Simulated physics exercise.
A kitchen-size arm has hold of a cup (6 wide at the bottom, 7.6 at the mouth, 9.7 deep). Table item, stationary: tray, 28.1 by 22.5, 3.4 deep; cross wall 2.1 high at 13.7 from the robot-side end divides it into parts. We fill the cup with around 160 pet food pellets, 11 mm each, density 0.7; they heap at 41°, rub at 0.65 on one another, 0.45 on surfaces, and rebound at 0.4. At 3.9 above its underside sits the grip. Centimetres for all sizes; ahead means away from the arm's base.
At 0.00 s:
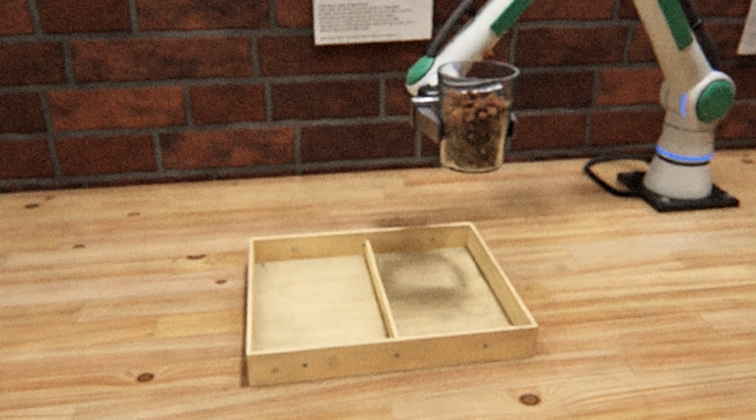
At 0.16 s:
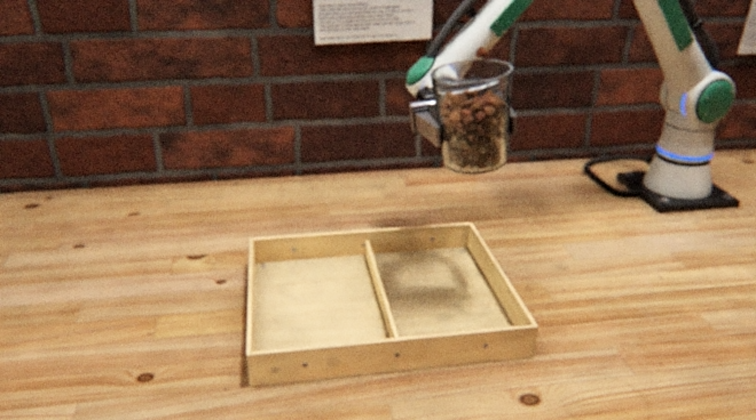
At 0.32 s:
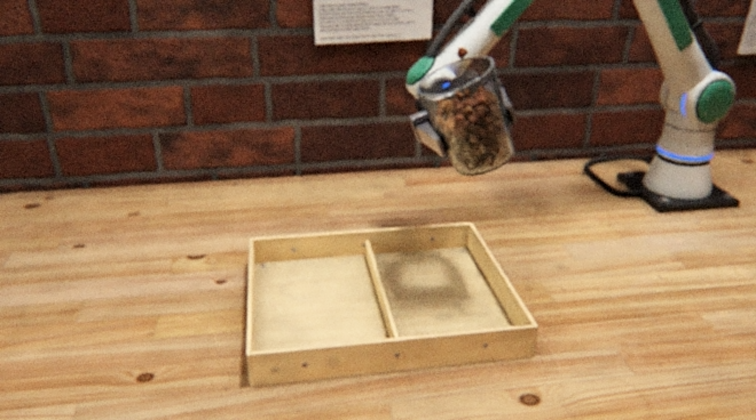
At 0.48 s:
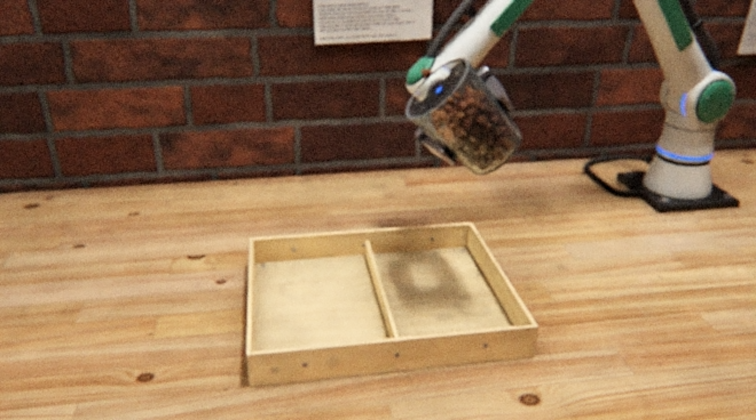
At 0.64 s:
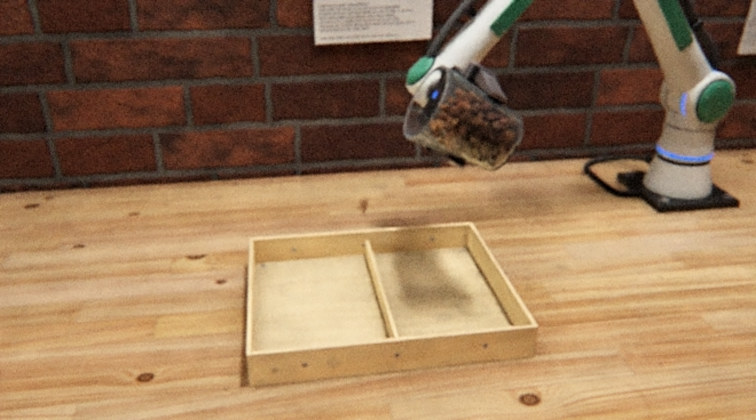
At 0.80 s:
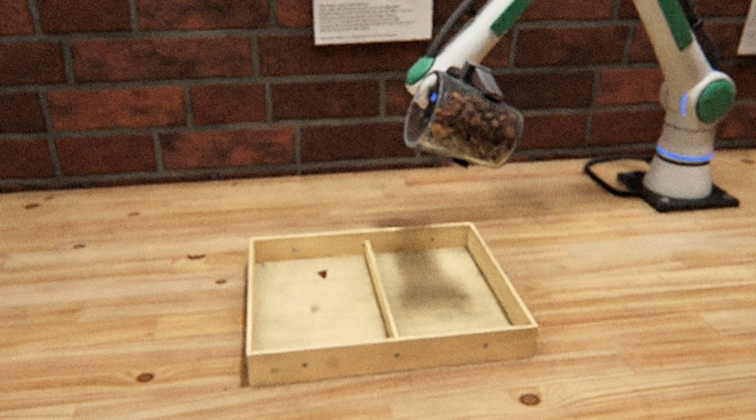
A clear cup of brown pellets, held by a white and green robot arm above a divided wooden tray, starts almost upright and tilts steadily to the left. The pellets shift toward its lowered rim, and then a single reddish piece appears in the tray's left section.
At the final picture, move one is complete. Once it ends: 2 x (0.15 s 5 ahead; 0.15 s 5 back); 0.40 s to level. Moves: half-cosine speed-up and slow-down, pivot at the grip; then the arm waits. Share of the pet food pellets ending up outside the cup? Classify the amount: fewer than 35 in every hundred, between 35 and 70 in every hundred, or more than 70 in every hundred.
Fewer than 35 in every hundred.
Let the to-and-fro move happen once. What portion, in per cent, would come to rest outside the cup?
It would then be around 10 per cent.
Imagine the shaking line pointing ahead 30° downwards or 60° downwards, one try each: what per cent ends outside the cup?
It comes to around 5 per cent on the first try and around 0 per cent on the second.
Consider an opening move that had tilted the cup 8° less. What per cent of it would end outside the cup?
Estimate: Around 10 per cent.
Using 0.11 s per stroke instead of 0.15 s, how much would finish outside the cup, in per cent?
Estimate for that case: 40 %.
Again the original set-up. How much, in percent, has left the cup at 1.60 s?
Roughly 20 percent by that moment.
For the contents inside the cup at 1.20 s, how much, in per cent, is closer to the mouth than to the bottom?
Some 40 percent is in that half.
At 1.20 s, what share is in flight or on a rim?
It amounts to roughly 1 in a hundred.
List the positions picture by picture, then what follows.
The cup middle at (474, 119), level; upper third of the load around (476, 111), from x 445 to 505, top at y 55; 157 in the cup, in the first picture.
The cup middle at (473, 119), tilted 6° forward; upper third of the load around (476, 109), from x 445 to 500, top at y 55, in the second picture.
The cup middle at (471, 120), tilted 23° forward; upper third of the load around (476, 110), from x 440 to 505, top at y 55, in the third picture.
The cup middle at (468, 122), tilted 44° forward; upper third of the load around (474, 112), from x 425 to 510, top at y 75, in the fourth picture.
The cup middle at (466, 124), tilted 61° forward; upper third of the load around (473, 112), from x 365 to 510, top at y 95; 156 in the cup, 1 in flight or on a rim, in the fifth picture.
The cup middle at (466, 125), tilted 67° forward; upper third of the load around (473, 114), from x 325 to 510, top at y 95; 156 in the cup, 1 in the far-side part, in the sixth picture.
After 1.20 s, tilted 67° forward, highest piece 23 above the table; 140 in the cup, 8 in the robot-side part, 8 in the far-side part, 1 in flight or on a rim.
After 1.60 s, tilted 34° forward, highest piece 24 above the table; 127 in the cup, 17 in the far-side part, 13 in the robot-side part.
After 2.00 s, level, highest piece 25 above the table; 127 in the cup, 17 in the far-side part, 13 in the robot-side part.
After 3.05 s, level, highest piece 25 above the table; 127 in the cup, 17 in the far-side part, 13 in the robot-side part.
In the end, 127 in the cup, 17 in the far-side part, 13 in the robot-side part. That is 19 % outside the cup.
